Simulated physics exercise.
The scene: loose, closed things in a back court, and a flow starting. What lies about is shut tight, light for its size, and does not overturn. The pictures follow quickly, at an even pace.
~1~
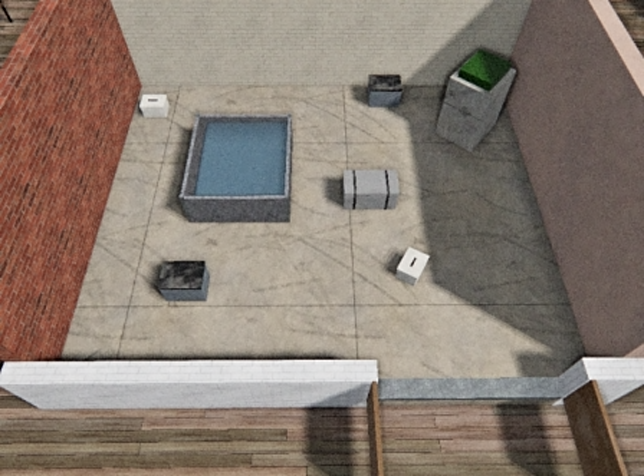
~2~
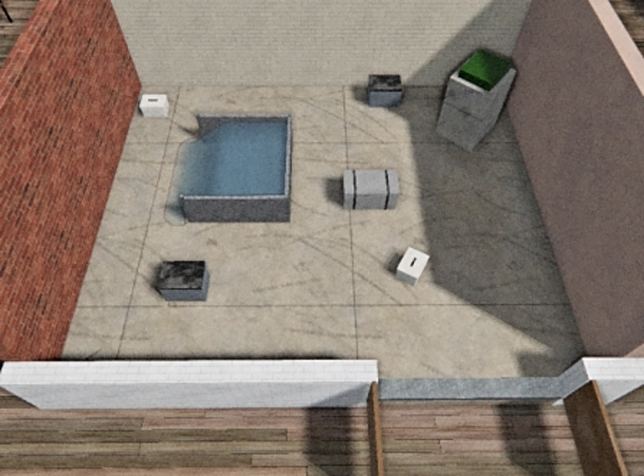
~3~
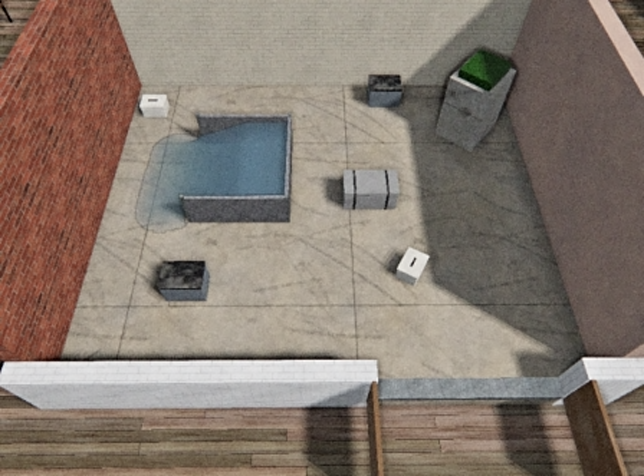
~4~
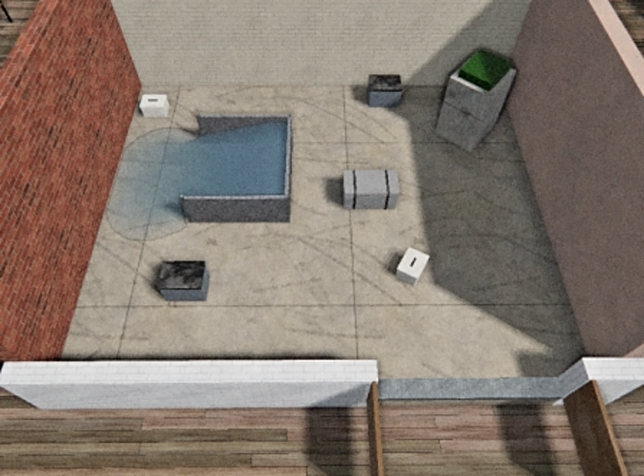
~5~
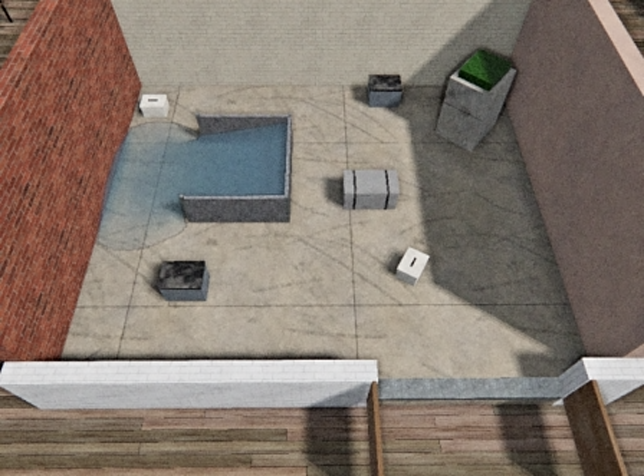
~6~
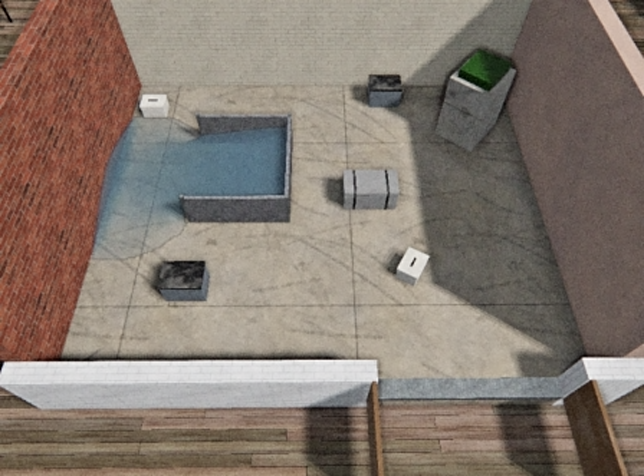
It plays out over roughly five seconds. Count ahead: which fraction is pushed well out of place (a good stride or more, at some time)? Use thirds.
Share: Not even a third.
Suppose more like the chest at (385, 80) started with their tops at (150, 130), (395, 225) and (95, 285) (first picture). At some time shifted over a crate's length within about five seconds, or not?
In turn: Moved that far, not that far, pushed that far.
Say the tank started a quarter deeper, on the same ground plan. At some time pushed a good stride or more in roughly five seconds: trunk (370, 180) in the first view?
For that one: Not that far.
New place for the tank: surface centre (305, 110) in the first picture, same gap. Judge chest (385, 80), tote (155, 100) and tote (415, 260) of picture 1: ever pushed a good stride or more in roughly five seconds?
As listed: No, yes, no.
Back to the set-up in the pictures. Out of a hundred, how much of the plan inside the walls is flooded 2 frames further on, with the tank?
Roughly 15 per cent.
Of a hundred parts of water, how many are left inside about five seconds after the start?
I make it 100 per cent.
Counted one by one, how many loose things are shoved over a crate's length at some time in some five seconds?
It comes to 1.
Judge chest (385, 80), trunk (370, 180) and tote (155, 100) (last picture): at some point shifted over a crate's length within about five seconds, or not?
As listed: No, not that far, shifted that much.
A moment on, 0 of 5 are well off their spots; 0 afloat.
Next, 1 of 5 are well off their spots; 0 afloat.
Later, 1 of 5 are well off their spots; 0 afloat.
In the end, 1 of 5 are well off their spots, and 1 have been at some point; 0 afloat.
